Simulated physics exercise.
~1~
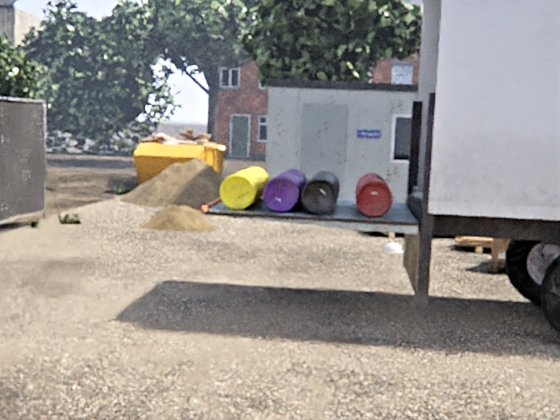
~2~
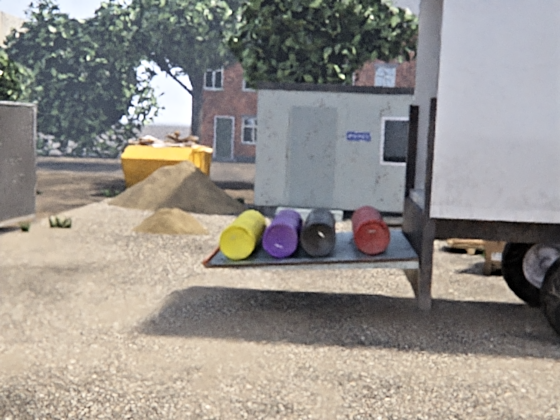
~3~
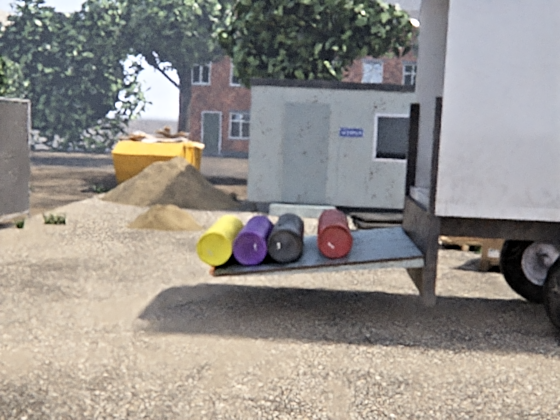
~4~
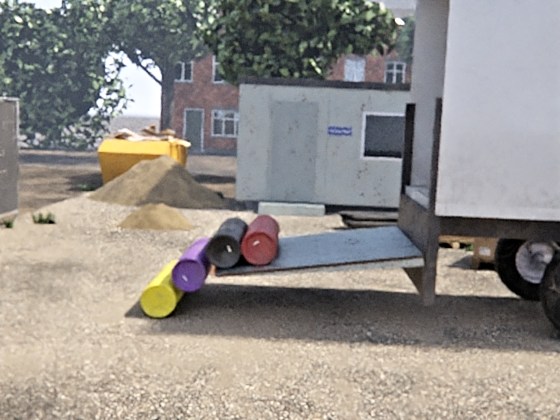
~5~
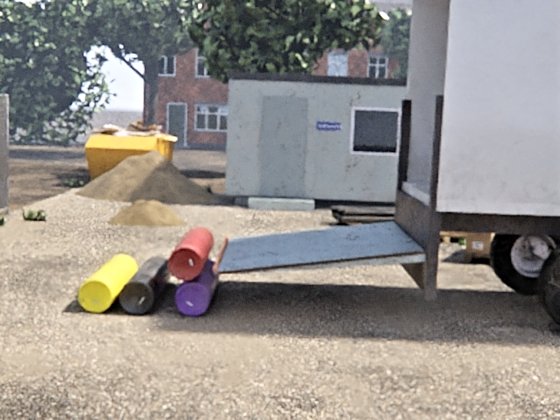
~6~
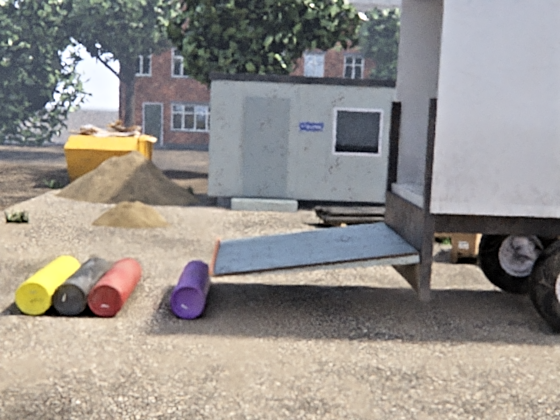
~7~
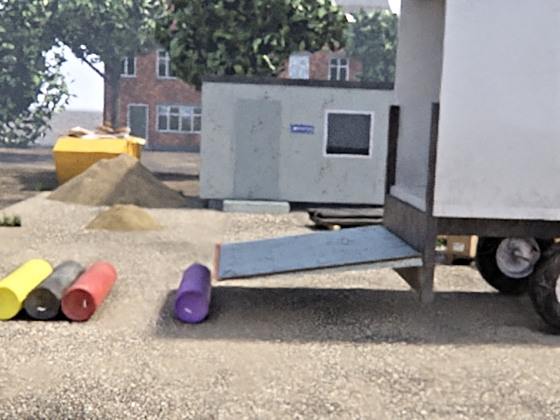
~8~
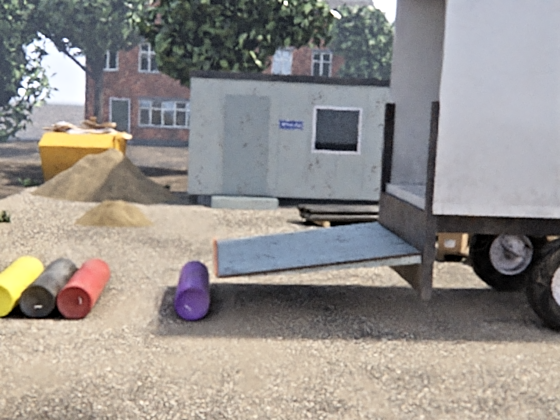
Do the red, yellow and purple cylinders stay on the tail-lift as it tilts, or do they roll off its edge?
All three roll off the edge and end up on the ground. The purple one lies close to the lift, while the yellow and red ones lie farther left.
Four coloured cylinders rolling left off a truck's tilting tail-lift onto gravel, purple resting near its edge, the others farther left.
